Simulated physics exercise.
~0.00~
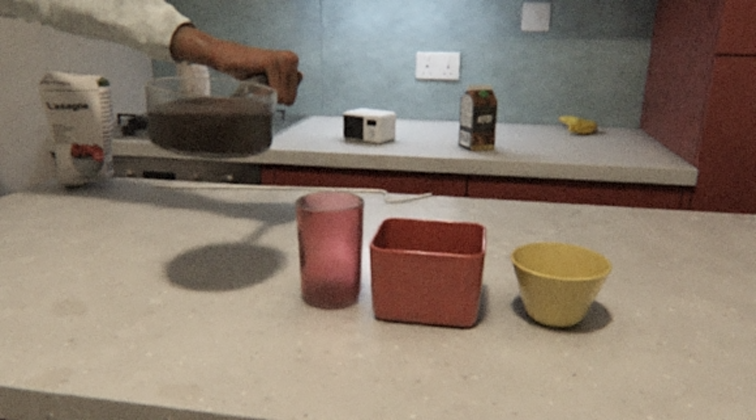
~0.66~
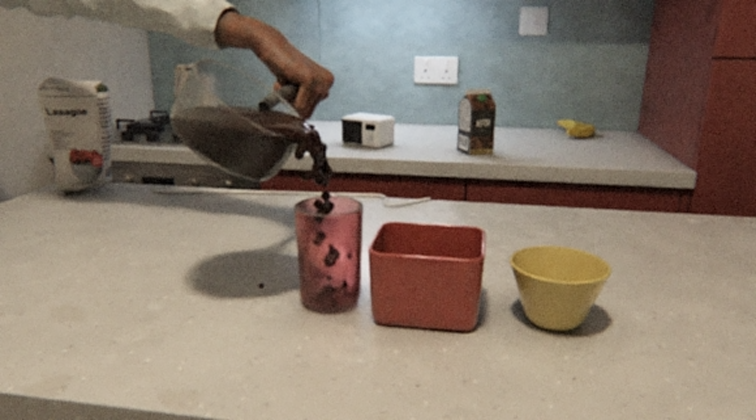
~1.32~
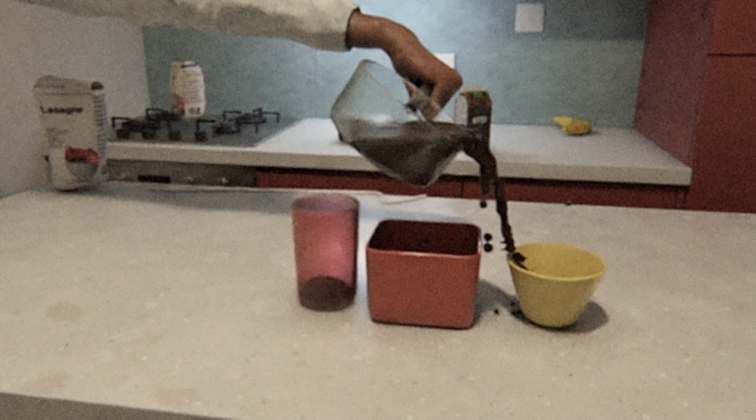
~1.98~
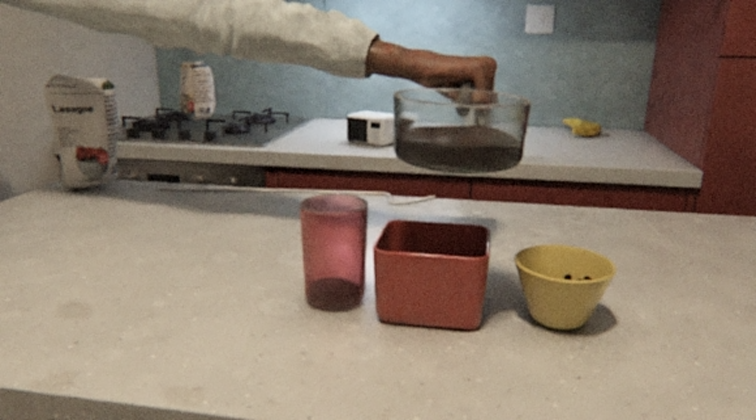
A saucepan of dark coffee, held by a hand, tilts right and pours into a reddish tumbler, then moves right past a red box, still pouring, into a yellow cup with some drops falling outside, and ends nearly upright with coffee still inside.
